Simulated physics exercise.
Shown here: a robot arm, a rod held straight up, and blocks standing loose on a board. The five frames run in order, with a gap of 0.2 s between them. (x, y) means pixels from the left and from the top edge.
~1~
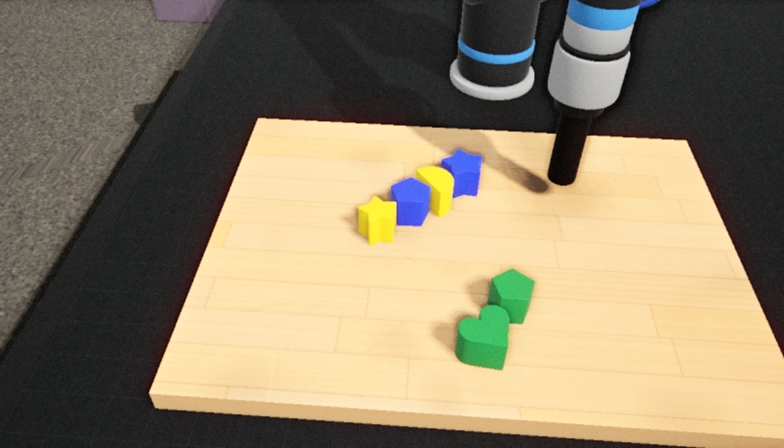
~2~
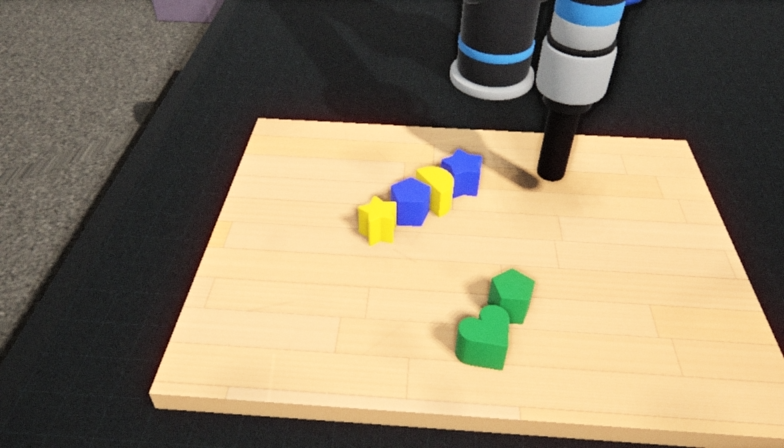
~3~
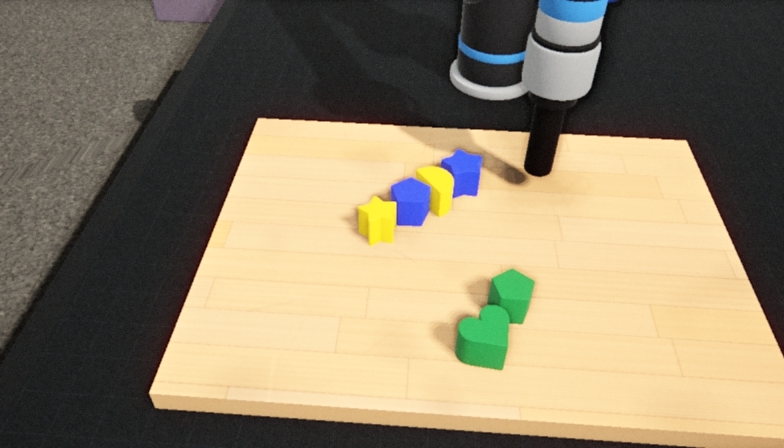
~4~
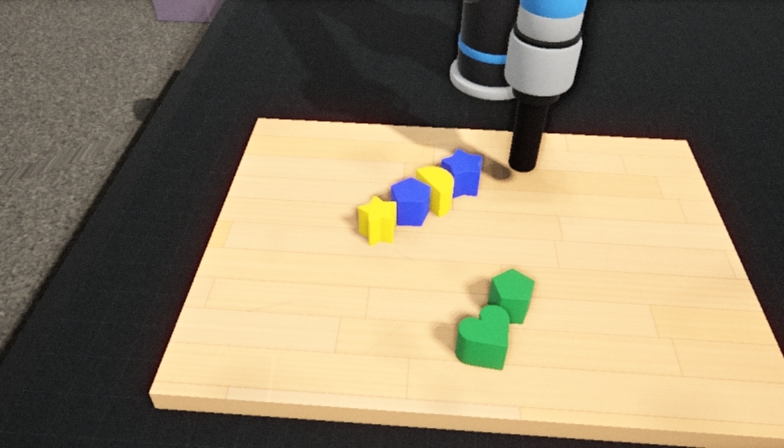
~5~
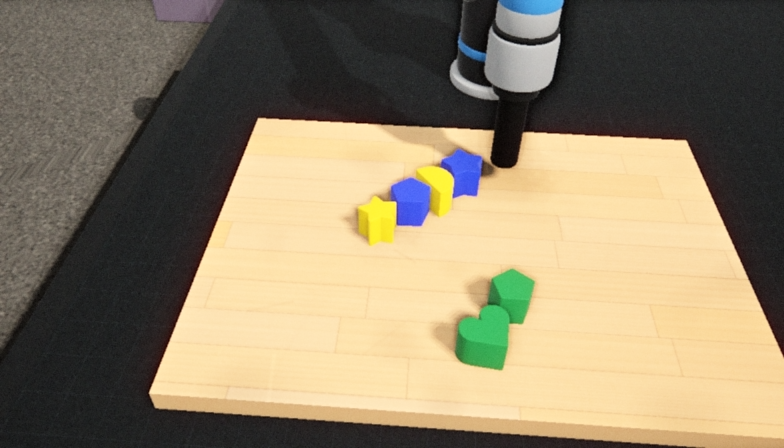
On a light wooden board, a robot arm slid its upright black rod a short way left, drawing close to the blue star, while the blue, yellow and green blocks all stayed still.
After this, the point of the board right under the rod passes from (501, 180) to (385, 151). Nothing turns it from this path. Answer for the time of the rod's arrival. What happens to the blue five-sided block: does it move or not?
It stays.
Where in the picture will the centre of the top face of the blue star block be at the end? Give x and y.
Its top middle: (429, 156).
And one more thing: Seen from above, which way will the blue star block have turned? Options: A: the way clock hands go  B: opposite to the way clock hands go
B - opposite to the way clock hands go.
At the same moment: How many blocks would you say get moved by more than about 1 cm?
Expect one.
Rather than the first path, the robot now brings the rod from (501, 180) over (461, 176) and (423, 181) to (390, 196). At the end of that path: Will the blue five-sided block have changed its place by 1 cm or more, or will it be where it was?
By the last moment, the blue five-sided block will have left its place.
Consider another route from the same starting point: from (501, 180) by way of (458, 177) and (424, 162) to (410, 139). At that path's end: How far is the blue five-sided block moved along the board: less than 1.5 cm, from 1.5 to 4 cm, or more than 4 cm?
Short, under 1.5 cm.
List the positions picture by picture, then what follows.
The first picture shows tip of the rod (561, 178), middles of tops, blue five-sided block (411, 190), yellow D-shaped block (437, 177), blue star block (463, 162).
The second picture shows rod (550, 174), nothing pushed.
The third picture shows rod (537, 170), nothing pushed.
The fourth picture shows rod (522, 166), nothing pushed.
The fifth picture shows rod (504, 162), blue five-sided block (411, 190), yellow D-shaped block (437, 177), blue star block (463, 162).
On the path given first. One third of the way, rod (462, 152); yellow D-shaped block (435, 179); blue star block (444, 159), turned 50° anticlockwise.
Two thirds of the way, rod (423, 142); yellow D-shaped block (435, 180), turned 10° anticlockwise; blue star block (429, 156), turned 90° anticlockwise.
At the end, rod (385, 133); blue five-sided block unmoved; yellow D-shaped block (435, 180), turned 10° anticlockwise; blue star block (429, 156), turned 90° anticlockwise.
